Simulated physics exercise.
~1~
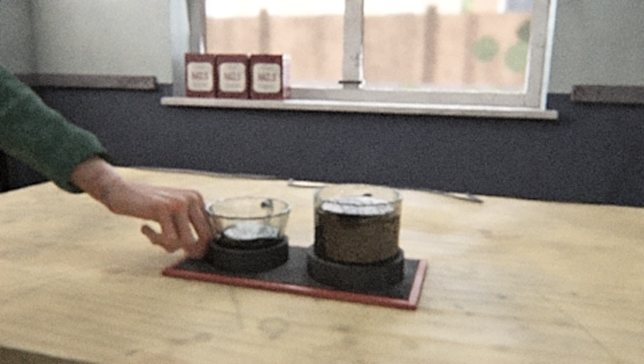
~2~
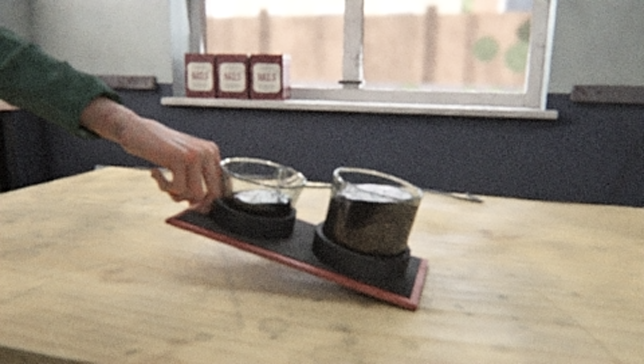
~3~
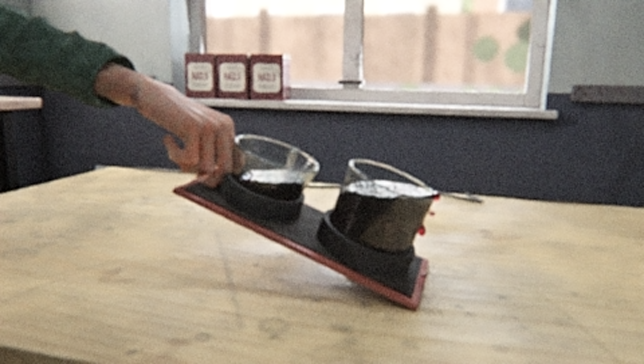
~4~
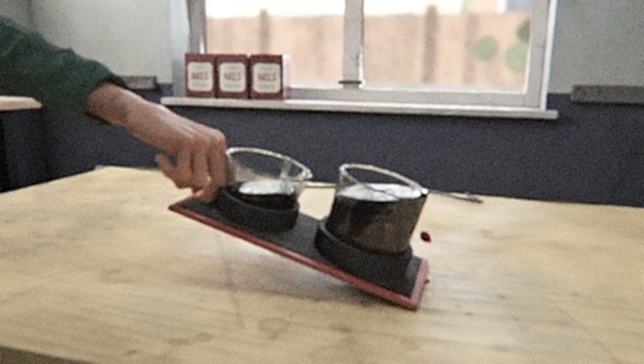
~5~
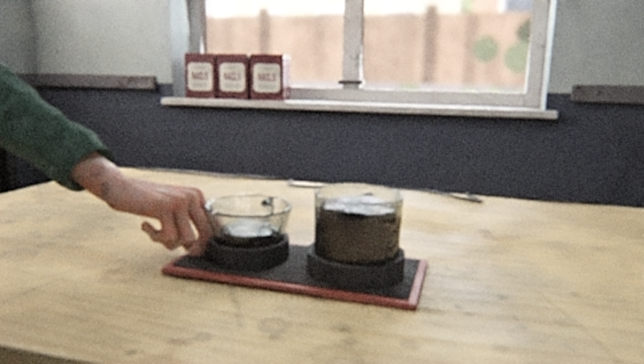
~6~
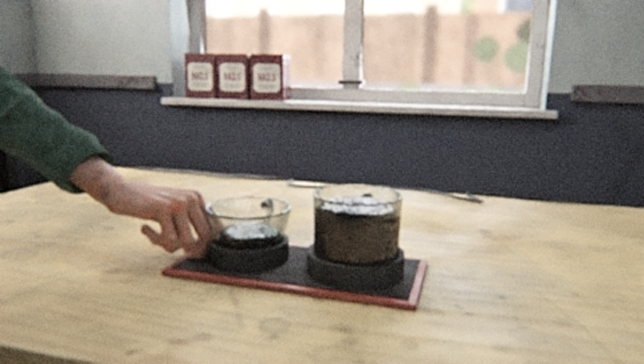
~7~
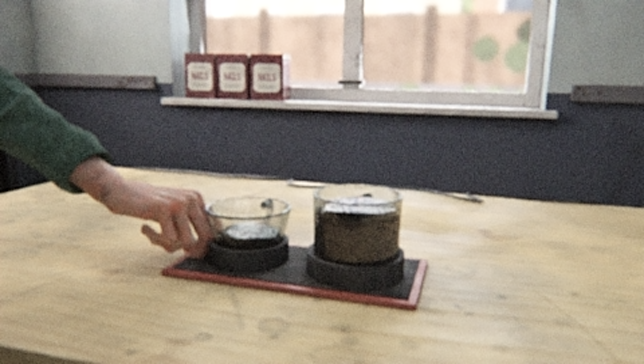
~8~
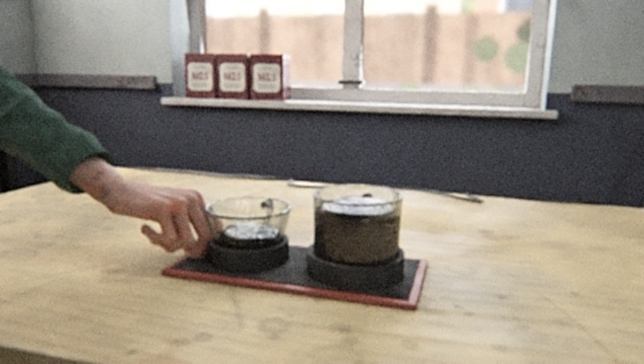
A hand tilts the tray, the mug slops wine, and the tray settles flat again.
